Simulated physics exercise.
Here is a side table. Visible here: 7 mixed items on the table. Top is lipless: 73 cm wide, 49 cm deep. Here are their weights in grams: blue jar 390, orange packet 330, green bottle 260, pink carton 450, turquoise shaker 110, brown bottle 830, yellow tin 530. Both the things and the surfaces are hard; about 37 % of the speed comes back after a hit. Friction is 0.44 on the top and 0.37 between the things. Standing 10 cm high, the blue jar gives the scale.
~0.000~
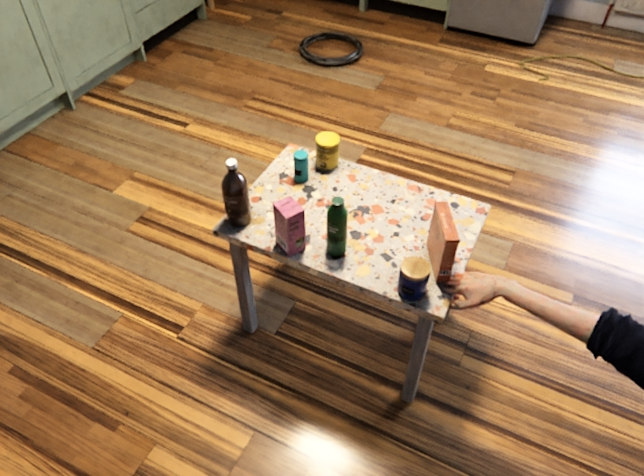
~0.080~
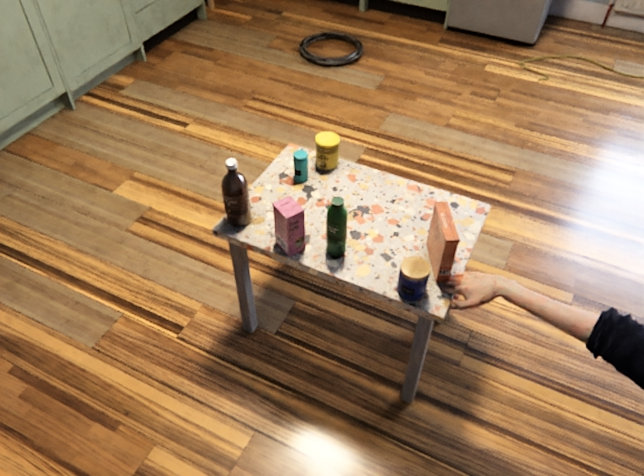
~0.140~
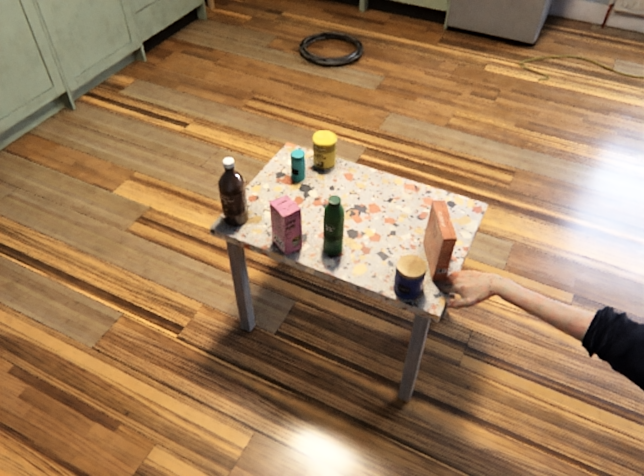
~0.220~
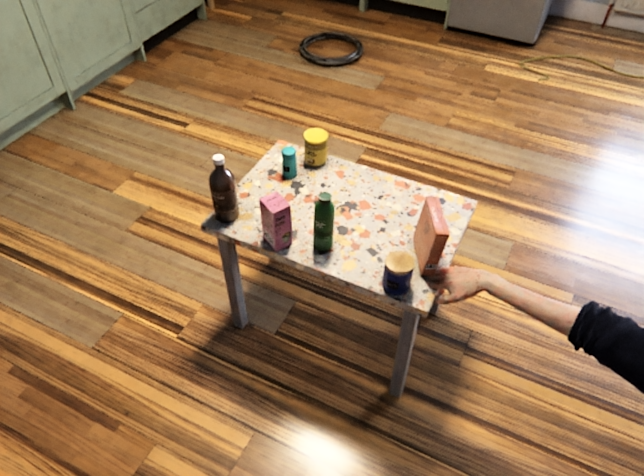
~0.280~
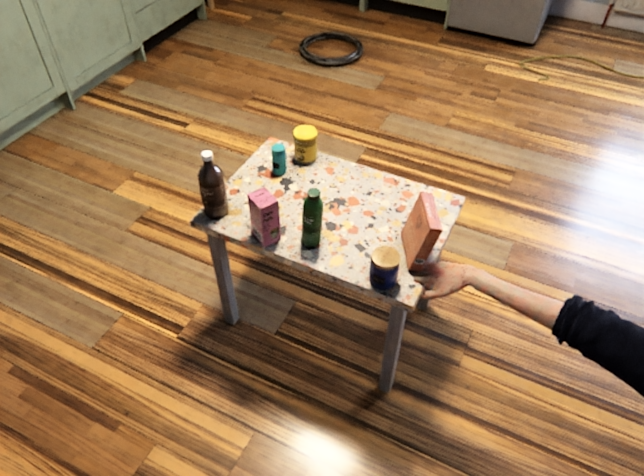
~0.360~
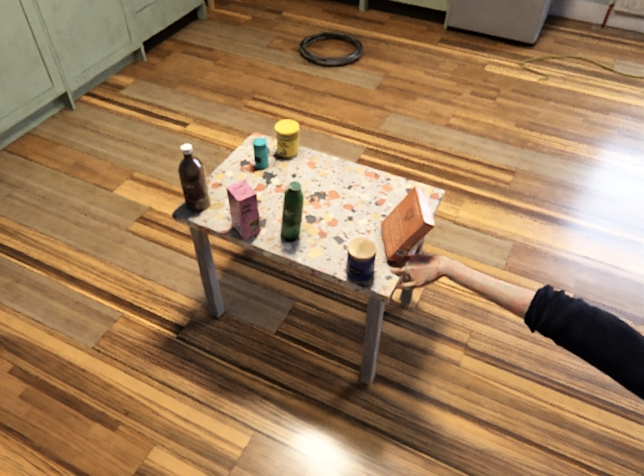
On a wooden floor, a hand slides a loaded table left as an orange packet tilts.
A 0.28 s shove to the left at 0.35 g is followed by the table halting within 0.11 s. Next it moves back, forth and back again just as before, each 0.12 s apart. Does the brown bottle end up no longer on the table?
Overboard.
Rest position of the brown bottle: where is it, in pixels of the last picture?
The resting point is around (182, 285).
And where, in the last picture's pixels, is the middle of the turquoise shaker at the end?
Its centre ends close to (301, 167) in the last view.
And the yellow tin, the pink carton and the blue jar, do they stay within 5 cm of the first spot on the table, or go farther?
Yellow tin: Remains in place; pink carton: Is displaced; blue jar: Remains in place.
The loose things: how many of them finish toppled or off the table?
Tally: 4.
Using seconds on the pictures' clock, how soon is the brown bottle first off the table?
Around 0.5 seconds.
Around 0.66 s, table 18 cm from its start; brown bottle now off the table; green bottle on its side; orange packet on its side.
Around 1.16 s, table 1 cm from its start; green bottle on its side; orange packet on its side; pink carton at 5° to upright.
Around 1.86 s, table 7 cm from its start; green bottle on its side; pink carton on its side; orange packet on its side.
Finally (3.8 s), off the table, brown bottle; on their side or leaning hard on the table, orange packet, green bottle and pink carton; the other 3 still in place (within 5 cm). In the last view, brown bottle near (182, 285).
